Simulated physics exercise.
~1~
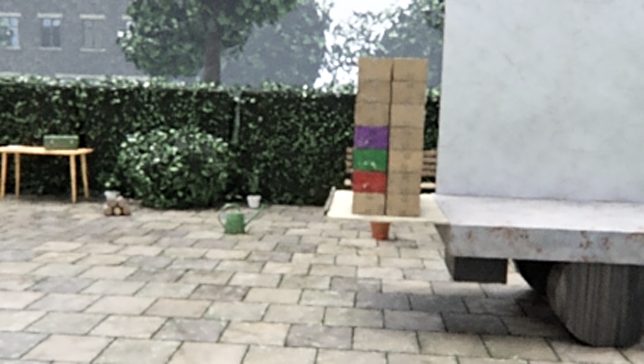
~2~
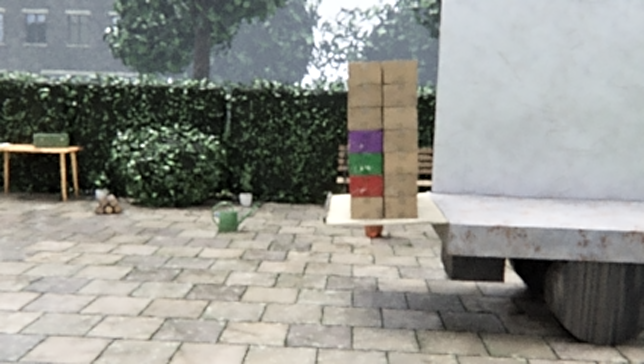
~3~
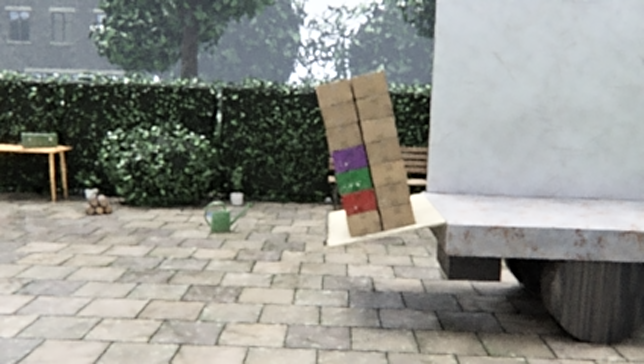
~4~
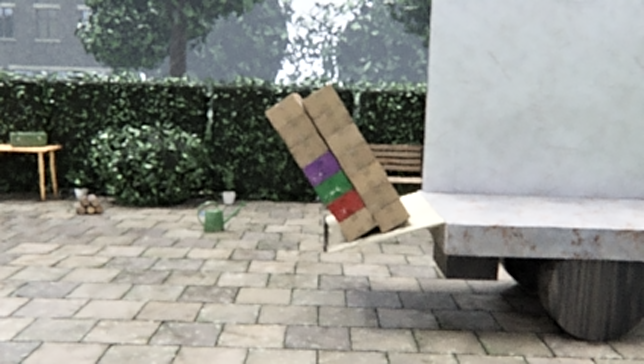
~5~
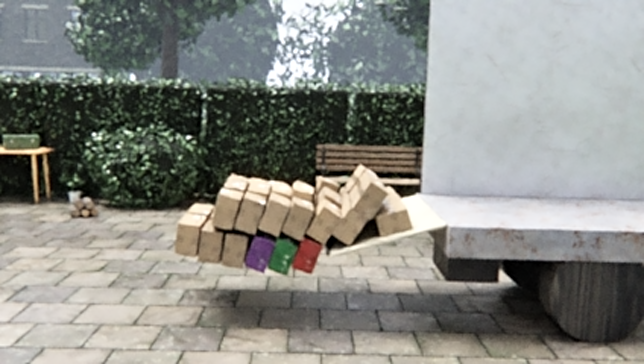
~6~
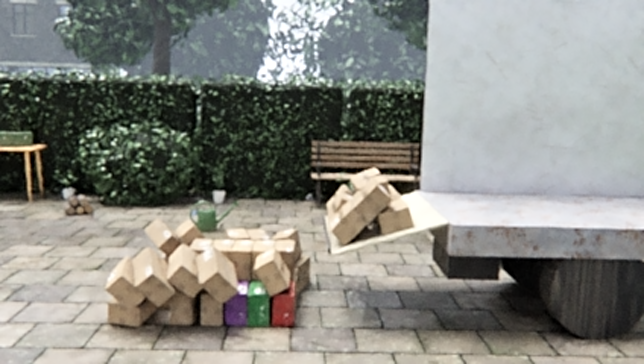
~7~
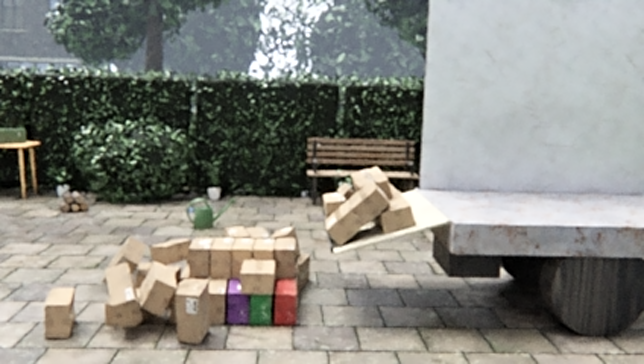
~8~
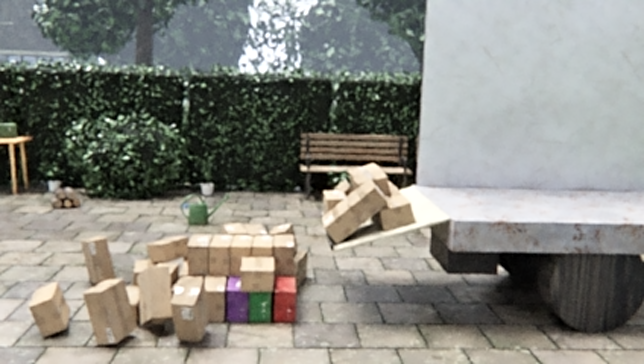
Paved yard with lorry tail lift tilting, stacked parcels toppling left and spilling onto the paving, a few staying aboard.
